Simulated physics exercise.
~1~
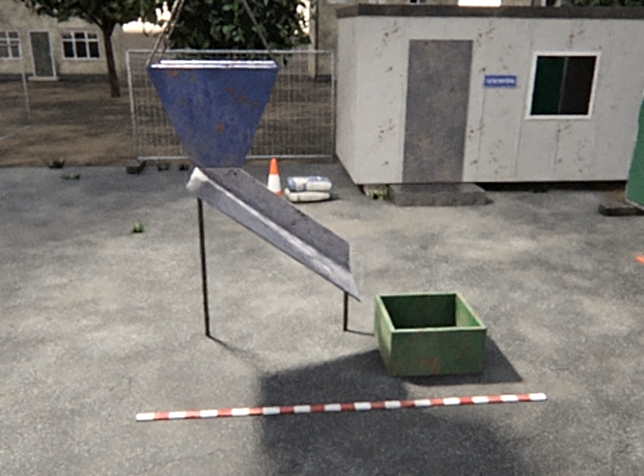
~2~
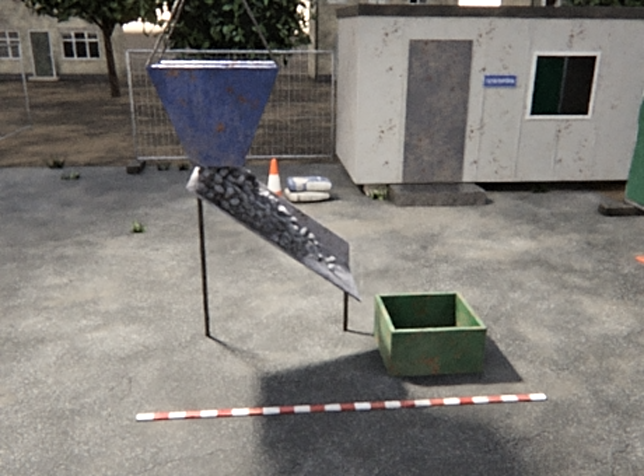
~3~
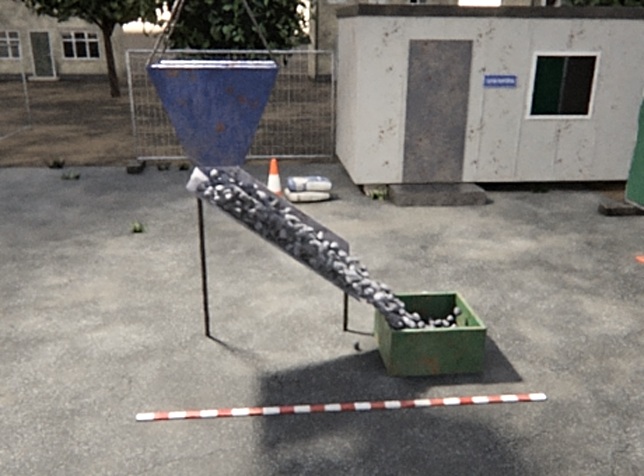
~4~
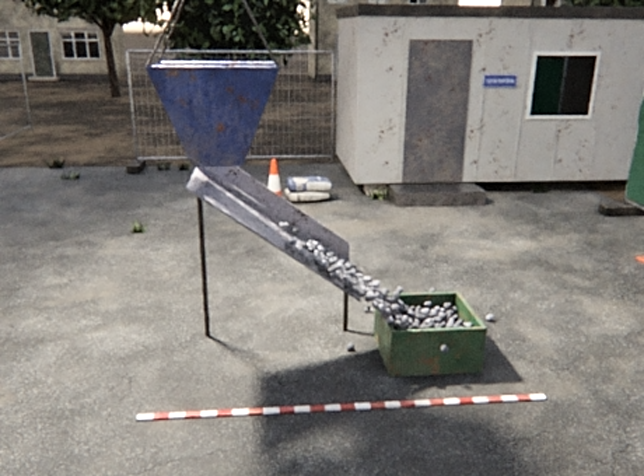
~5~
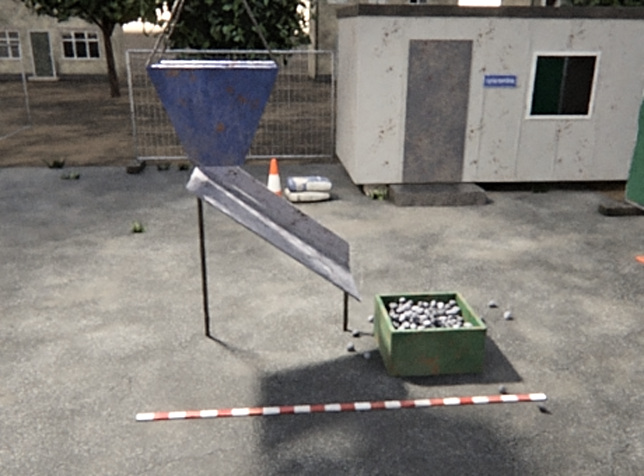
Grey stones pouring from a blue hopper down a sloping steel chute into a green bin, a few scattering on the ground.
